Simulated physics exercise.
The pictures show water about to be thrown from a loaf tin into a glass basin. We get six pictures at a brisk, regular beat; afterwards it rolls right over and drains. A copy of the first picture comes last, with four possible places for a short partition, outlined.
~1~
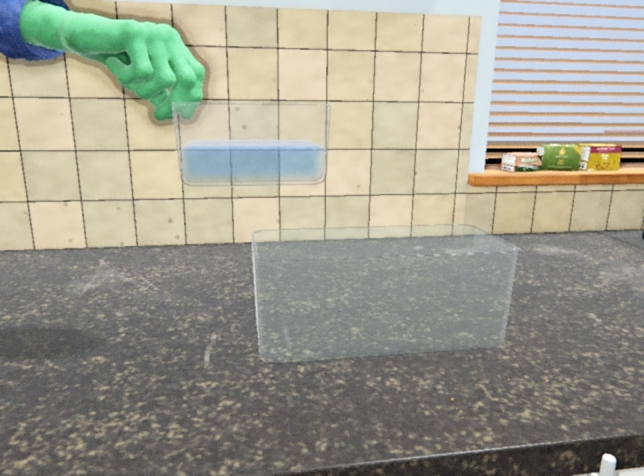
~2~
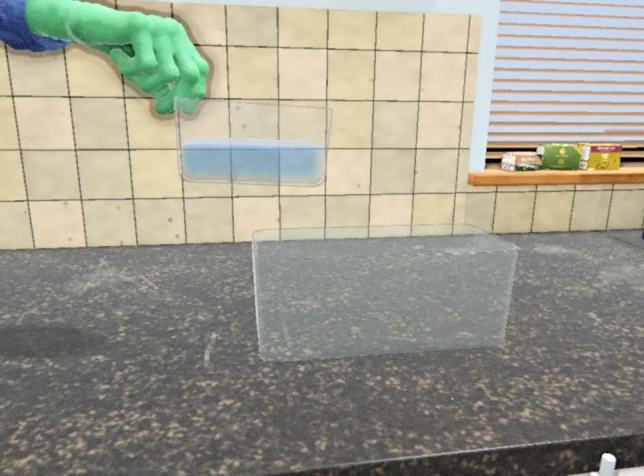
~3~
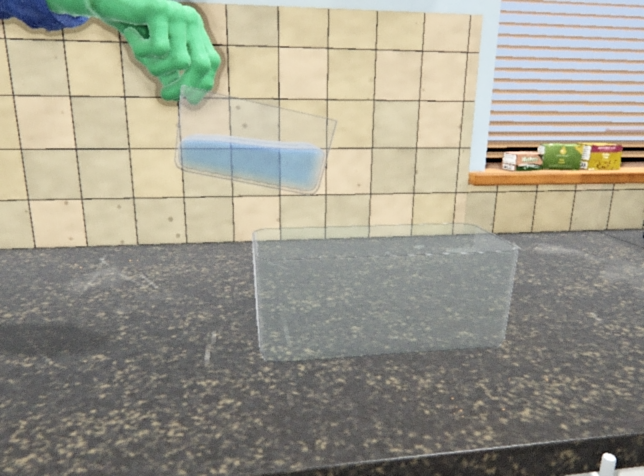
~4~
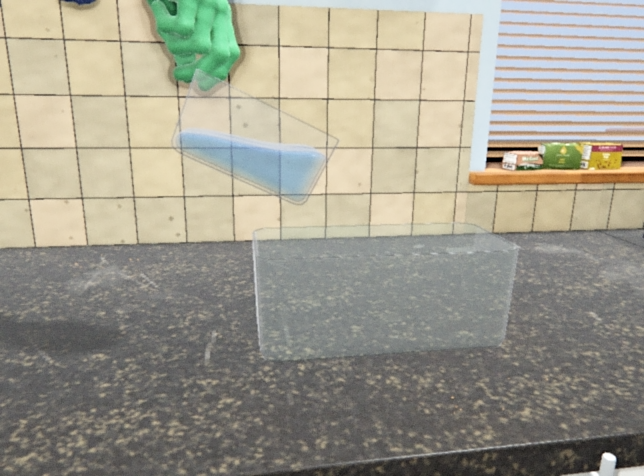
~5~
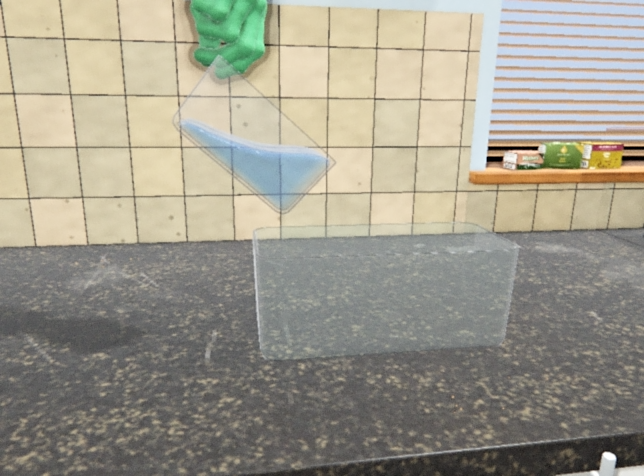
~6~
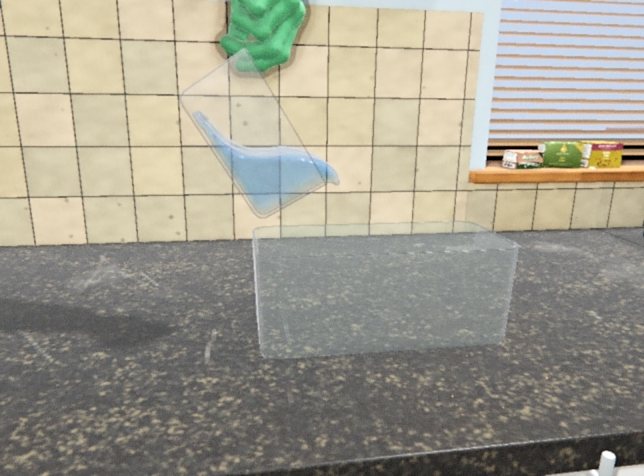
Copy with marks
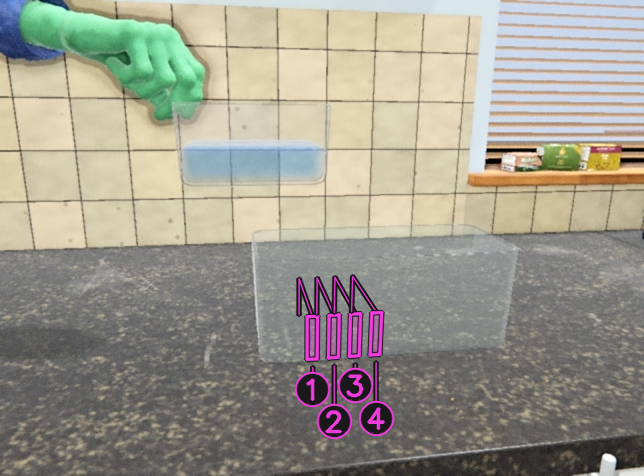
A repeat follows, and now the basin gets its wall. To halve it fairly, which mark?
It is 3.
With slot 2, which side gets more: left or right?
More ends on the right.
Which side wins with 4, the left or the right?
The left one.
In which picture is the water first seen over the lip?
Picture 6.
On the marked copy, 1 at (312, 367); 2 at (334, 365); 3 at (355, 363); 4 at (376, 362).
For slot 1, about 7 % ends left of the wall and 92 % right of it.
For slot 2, about 20 % ends left of the wall and 79 % right of it.
For slot 3, about 48 % ends left of the wall and 51 % right of it.
For slot 4, about 80 % ends left of the wall and 17 % right of it; 3 % is lost outside.
